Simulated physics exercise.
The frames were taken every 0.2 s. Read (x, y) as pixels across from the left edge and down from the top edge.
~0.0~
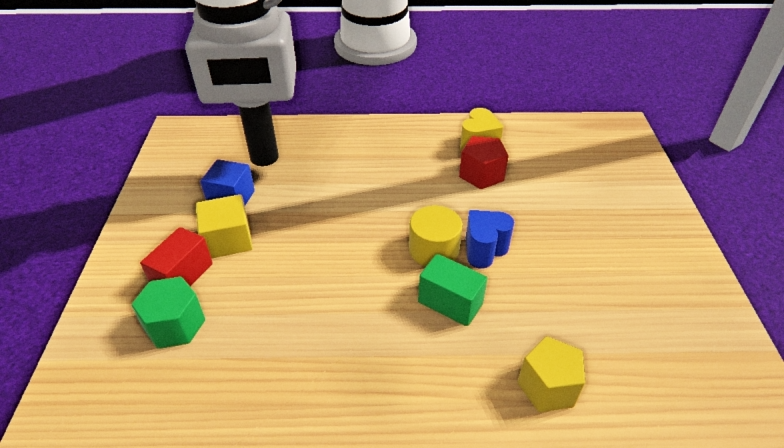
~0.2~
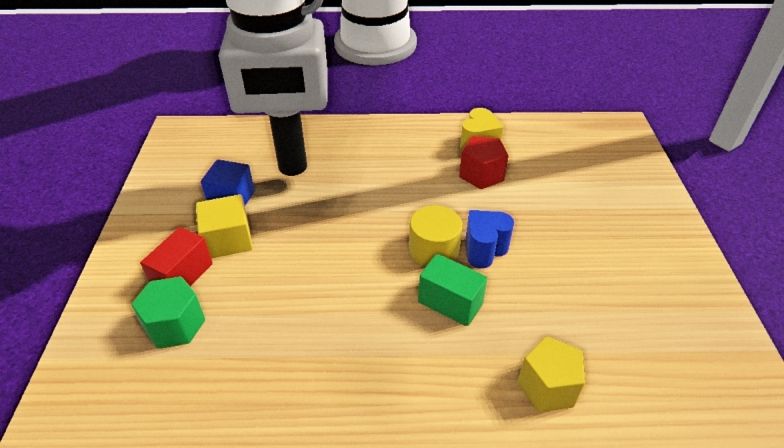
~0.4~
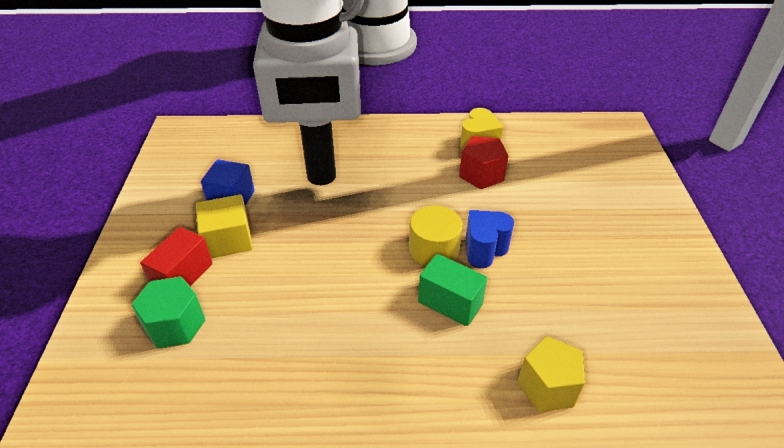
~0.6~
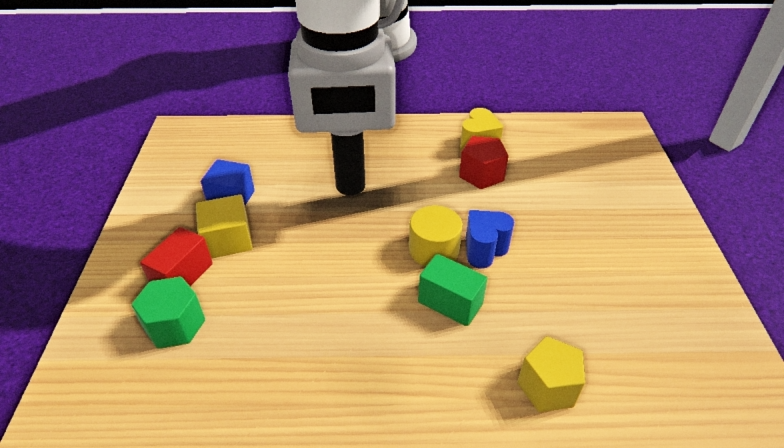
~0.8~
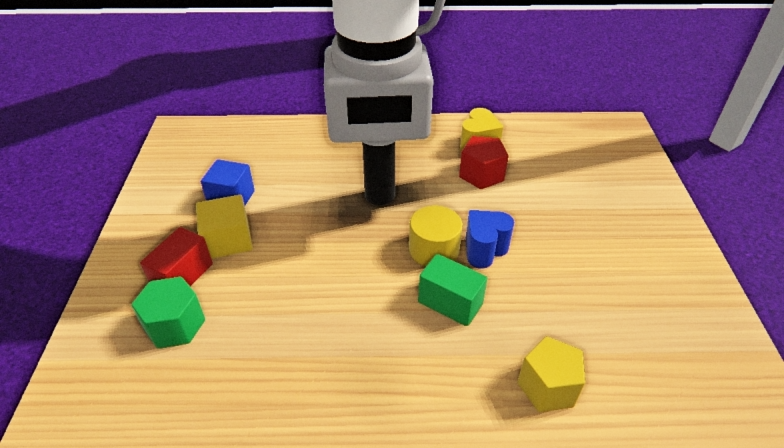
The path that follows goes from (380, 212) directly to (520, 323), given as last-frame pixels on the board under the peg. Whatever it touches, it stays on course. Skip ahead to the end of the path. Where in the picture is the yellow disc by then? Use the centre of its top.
Its top centre lands on (570, 286).
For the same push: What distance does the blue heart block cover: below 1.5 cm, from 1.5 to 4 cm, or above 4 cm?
Its final spot will lie 1.5 to 4 cm from the current one.
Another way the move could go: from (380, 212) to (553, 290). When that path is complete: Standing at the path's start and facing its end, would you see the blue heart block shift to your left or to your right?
Displaced left.
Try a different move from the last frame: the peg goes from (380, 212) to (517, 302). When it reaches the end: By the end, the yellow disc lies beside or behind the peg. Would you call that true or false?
The statement is false.
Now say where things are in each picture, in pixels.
The first frame shows tip of the peg at (265, 158), middles of tops, yellow disc at (436, 222), green oblong at (454, 276), blue heart block at (489, 224), yellow five-sided block at (557, 362).
The second frame shows peg at (293, 167), nothing pushed.
The third frame shows peg at (322, 177), nothing pushed.
The fourth frame shows peg at (351, 186), nothing pushed.
The fifth frame shows peg at (380, 196), yellow disc at (436, 222), green oblong at (454, 276), blue heart block at (489, 224), yellow five-sided block at (557, 362).
The first path, step by step. One third of the way, peg at (423, 230); yellow disc at (460, 238); blue heart block at (502, 227), turned 30° anticlockwise.
Two thirds of the way, peg at (470, 267); yellow disc at (517, 267); green oblong at (453, 279); blue heart block at (515, 227), turned 50° anticlockwise.
At the end, peg at (524, 308); yellow disc at (570, 286); green oblong at (454, 282), turned 15° clockwise; blue heart block at (515, 227), turned 50° anticlockwise; yellow five-sided block unmoved.
